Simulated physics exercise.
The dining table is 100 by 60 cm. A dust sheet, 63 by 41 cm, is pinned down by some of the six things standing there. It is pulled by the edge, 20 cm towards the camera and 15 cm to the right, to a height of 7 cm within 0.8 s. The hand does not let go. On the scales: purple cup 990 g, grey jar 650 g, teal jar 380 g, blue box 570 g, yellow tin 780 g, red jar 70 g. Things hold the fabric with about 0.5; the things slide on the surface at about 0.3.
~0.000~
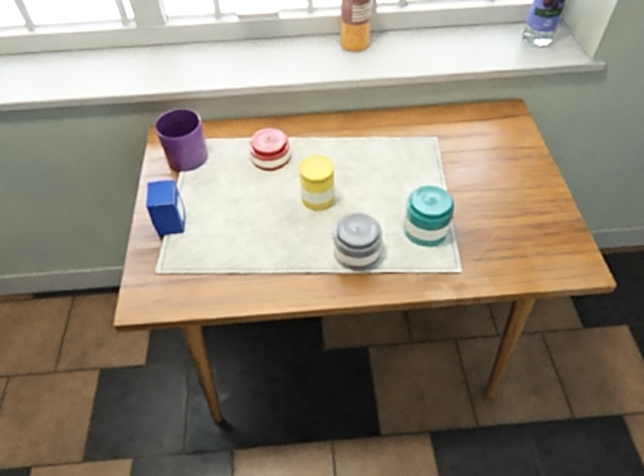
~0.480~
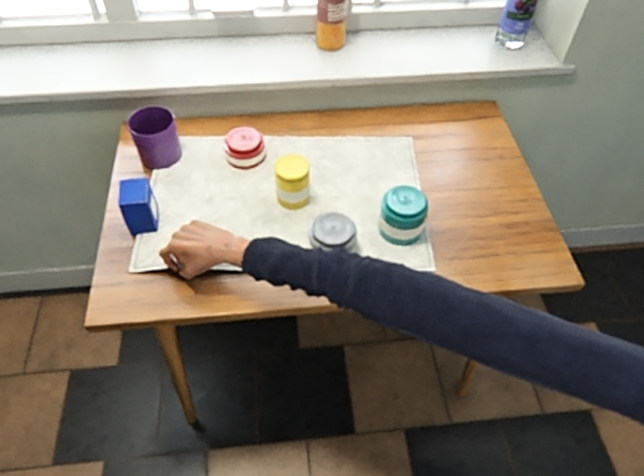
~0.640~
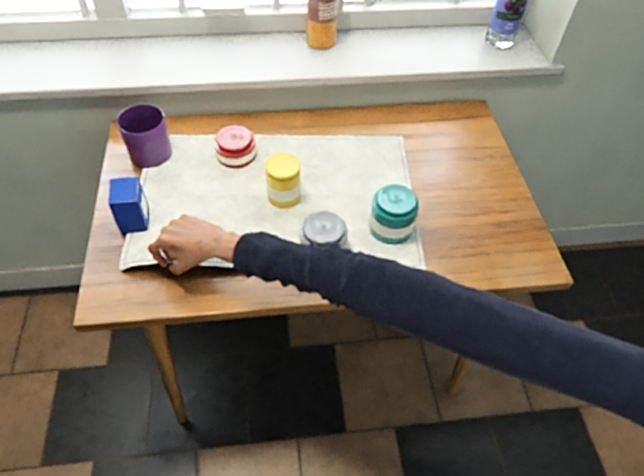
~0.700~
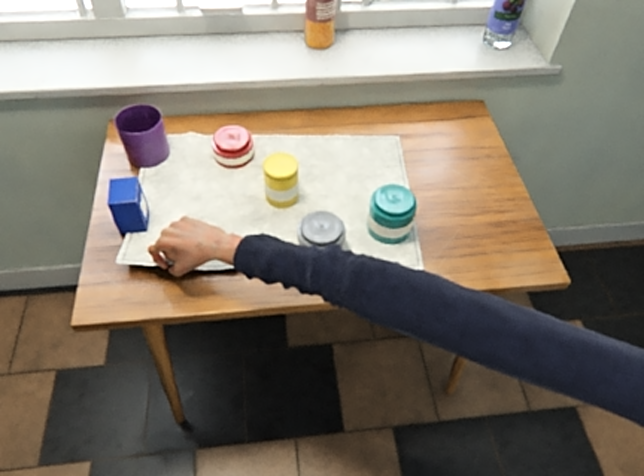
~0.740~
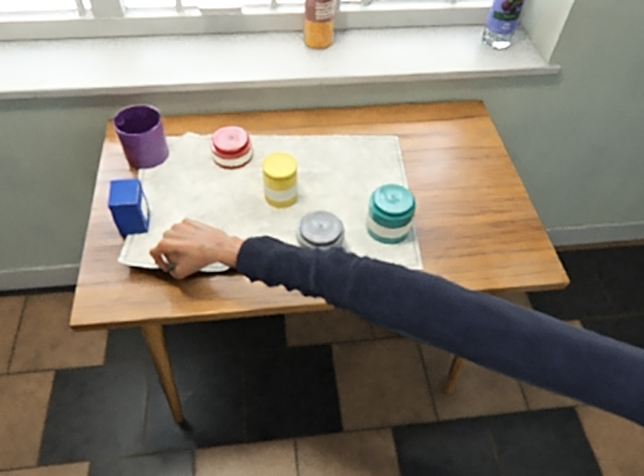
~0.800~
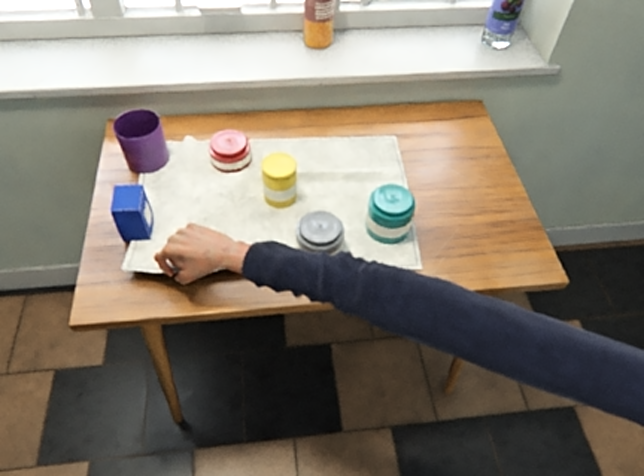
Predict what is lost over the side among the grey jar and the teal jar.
Result: Grey jar remains up there, teal jar remains up there.
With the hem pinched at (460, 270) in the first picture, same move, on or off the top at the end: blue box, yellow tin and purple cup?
In that case: Blue box remains, yellow tin stays on, purple cup remains.
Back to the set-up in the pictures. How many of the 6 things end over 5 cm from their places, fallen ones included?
5 of them.
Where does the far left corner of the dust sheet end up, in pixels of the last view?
Around (150, 212).
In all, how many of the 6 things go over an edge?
2 of them.
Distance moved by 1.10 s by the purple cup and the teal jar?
Purple cup 15 cm, teal jar 0 cm.
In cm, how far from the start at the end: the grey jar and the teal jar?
Grey jar 6 cm, teal jar 2 cm.
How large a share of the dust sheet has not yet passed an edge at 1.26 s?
About 95 per cent.
At 1.0 s, 100 % of the dust sheet is still over the top; blue box 11 cm off its start, purple cup 10 cm off its start, red jar 7 cm off its start.
At 1.1 s, 95 % of the dust sheet is still over the top; blue box 18 cm off its start, purple cup 16 cm off its start, red jar 12 cm off its start.
At 1.3 s, 95 % of the dust sheet is still over the top; teal jar 2 cm off its start at (387, 191), grey jar 2 cm off its start at (327, 232), blue box 24 cm off its start at (161, 273).
At 1.4 s, 90 % of the dust sheet is still over the top; grey jar 3 cm off its start, teal jar 2 cm off its start, blue box 25 cm off its start.
At 3.0 s, 90 % of the dust sheet is still over the top; grey jar 5 cm off its start at (337, 243), teal jar 3 cm off its start at (383, 191), blue box over the edge, yellow tin over the edge.
